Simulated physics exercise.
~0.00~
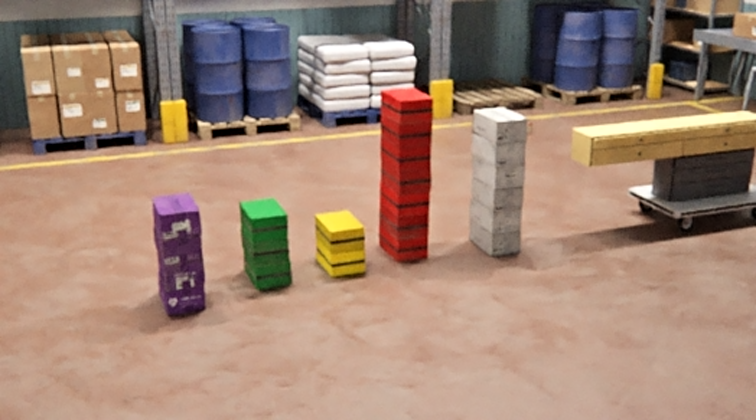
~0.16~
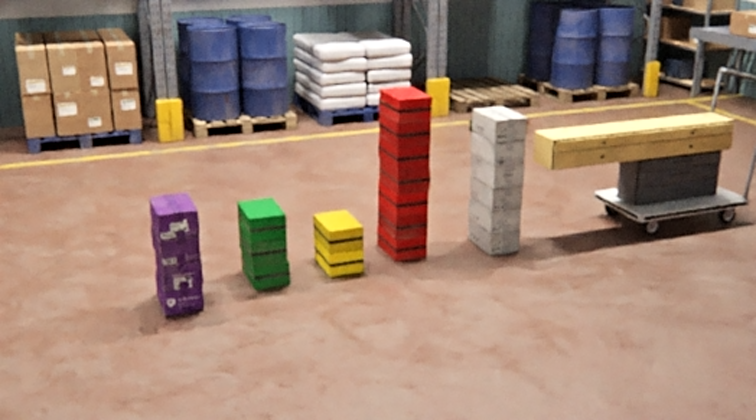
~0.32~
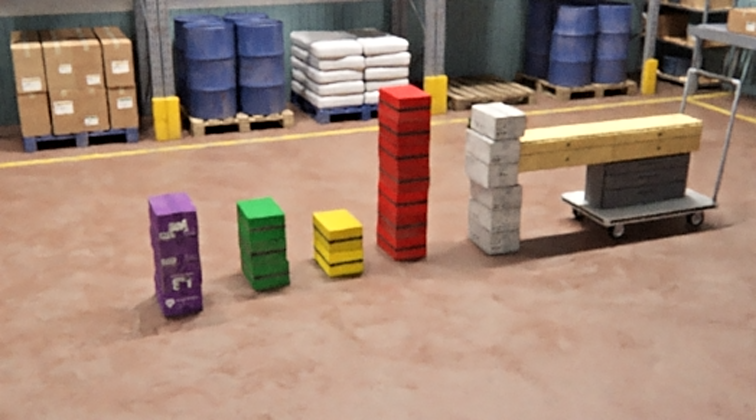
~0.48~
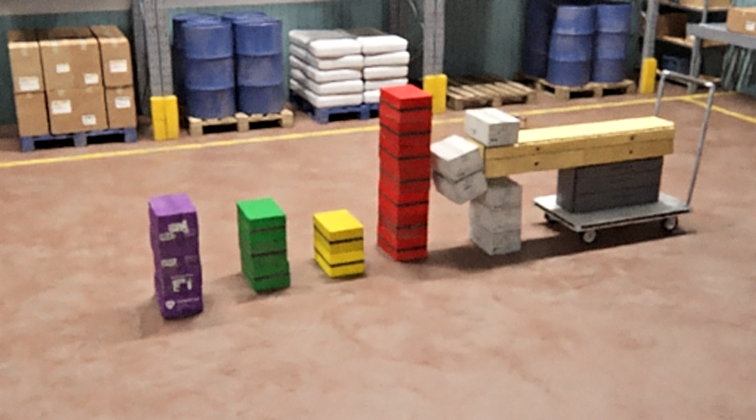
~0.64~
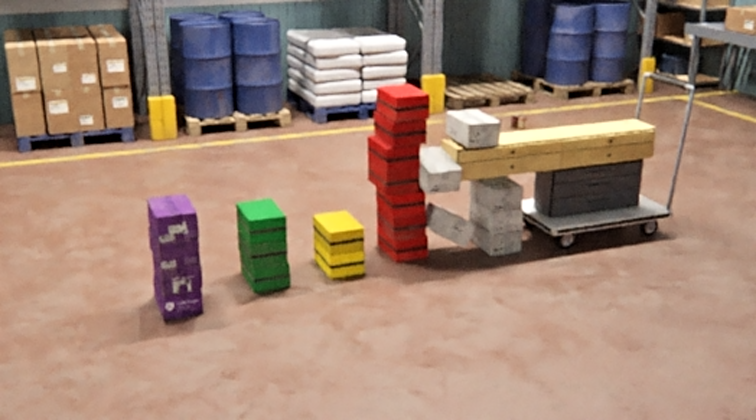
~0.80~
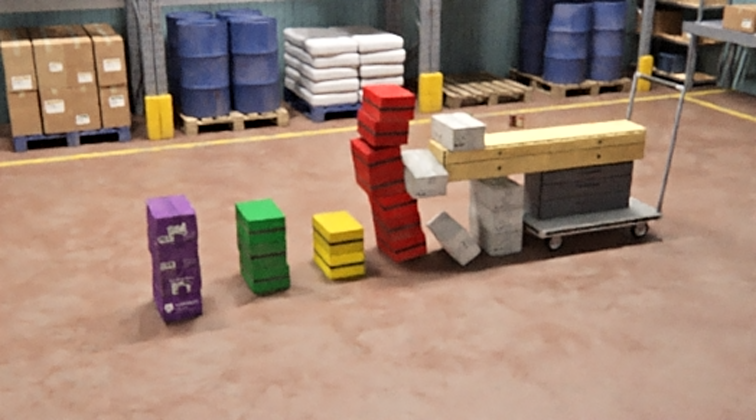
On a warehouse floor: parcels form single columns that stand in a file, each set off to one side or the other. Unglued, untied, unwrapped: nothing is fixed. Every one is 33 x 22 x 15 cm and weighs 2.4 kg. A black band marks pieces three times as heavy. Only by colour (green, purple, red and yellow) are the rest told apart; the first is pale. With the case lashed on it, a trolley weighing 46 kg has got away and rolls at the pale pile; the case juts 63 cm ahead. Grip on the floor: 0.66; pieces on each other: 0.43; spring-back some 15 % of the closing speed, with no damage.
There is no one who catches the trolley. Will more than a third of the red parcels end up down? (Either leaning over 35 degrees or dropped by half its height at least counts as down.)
Yes: Those not down make up less than two thirds.
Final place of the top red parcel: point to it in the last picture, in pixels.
Its centre ends up near pixel (199, 262) in the last picture.
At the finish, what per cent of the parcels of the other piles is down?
Somewhere near 45 in a hundred.
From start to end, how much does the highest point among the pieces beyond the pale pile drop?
Roughly 54 centimetres lower at the end.
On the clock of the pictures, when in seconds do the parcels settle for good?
I'd say around 3.5 seconds.
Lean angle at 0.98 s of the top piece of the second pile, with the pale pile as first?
Roughly 20 degrees.
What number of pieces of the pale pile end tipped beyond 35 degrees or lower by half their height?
Exactly 2 pale pieces do.
By 0.98 s, 2 of the pale pile down; none of the 7 red parcels down (0 of 16 in all colours); top red parcel tilted 16°.
By 1.22 s, 2 of the pale pile down; 7 of the 7 red parcels down (7 of 16 in all colours); top red parcel tilted 37°, 15 cm lower.
By 1.66 s, 2 of the pale pile down; 4 of the 7 red parcels down (4 of 16 in all colours); top red parcel upside down; top purple parcel moved 10 cm.
By 2.22 s, 2 of the pale pile down; 4 of the 7 red parcels down (6 of 16 in all colours); top red parcel on its side; top purple parcel on its side.
When it is over (3.5 s), 2 of the pale pile down; 5 of the 7 red parcels down (7 of 16 in all colours); top red parcel on its side; top purple parcel upside down. That is 71 per cent. In pixels of the last frame, middles, top red parcel near (199, 262), top purple parcel near (38, 334).
